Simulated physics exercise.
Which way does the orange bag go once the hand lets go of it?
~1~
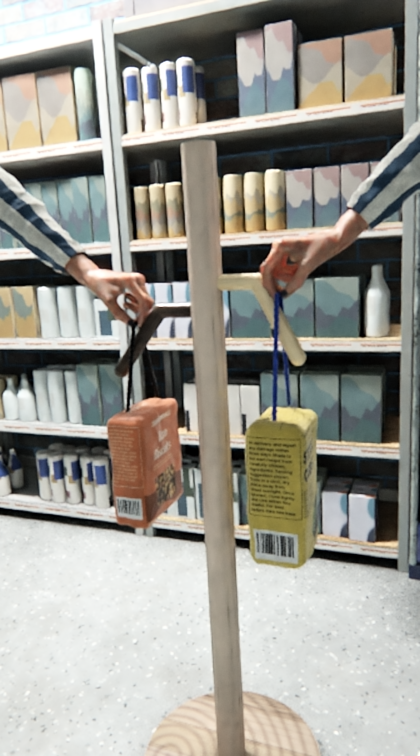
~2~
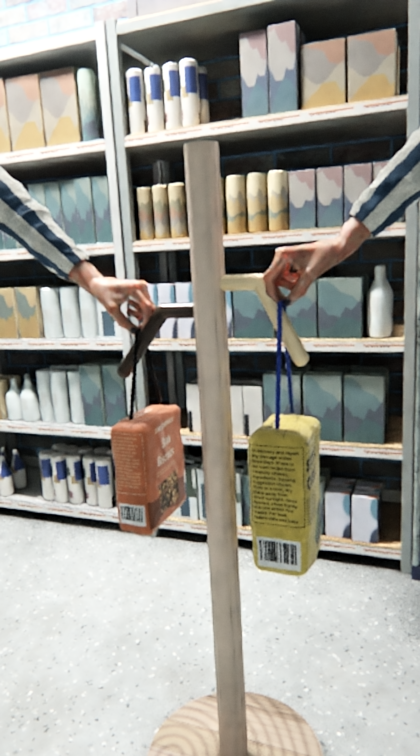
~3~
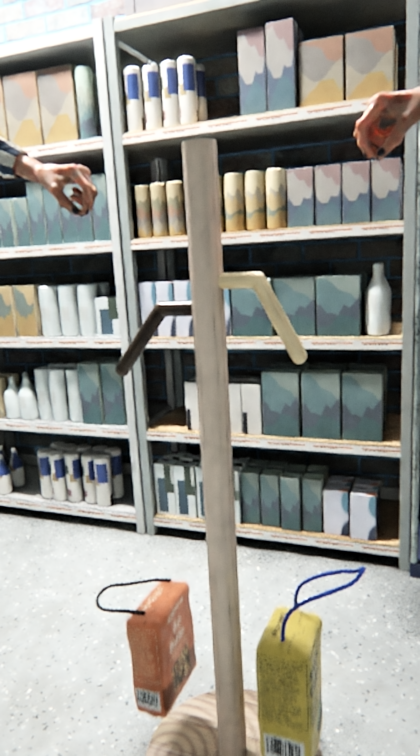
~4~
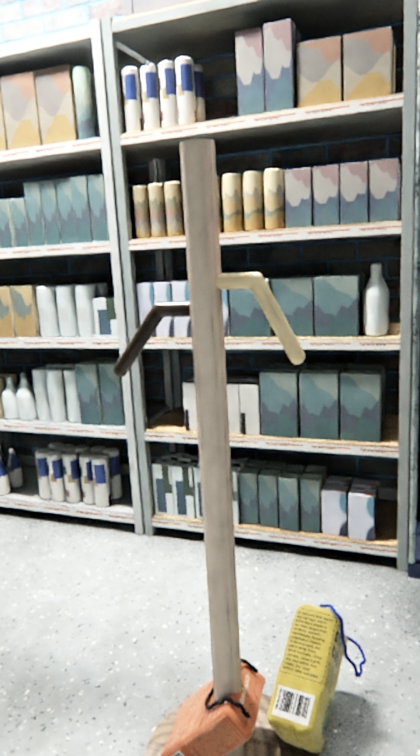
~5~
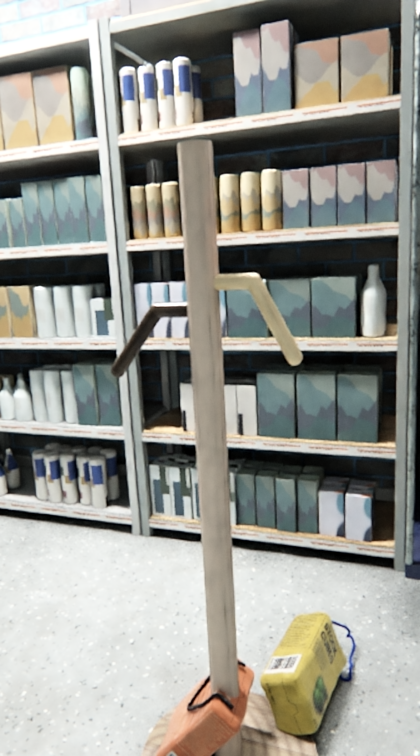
The orange bag moves down, dropping away from the dark peg toward the foot of the post.
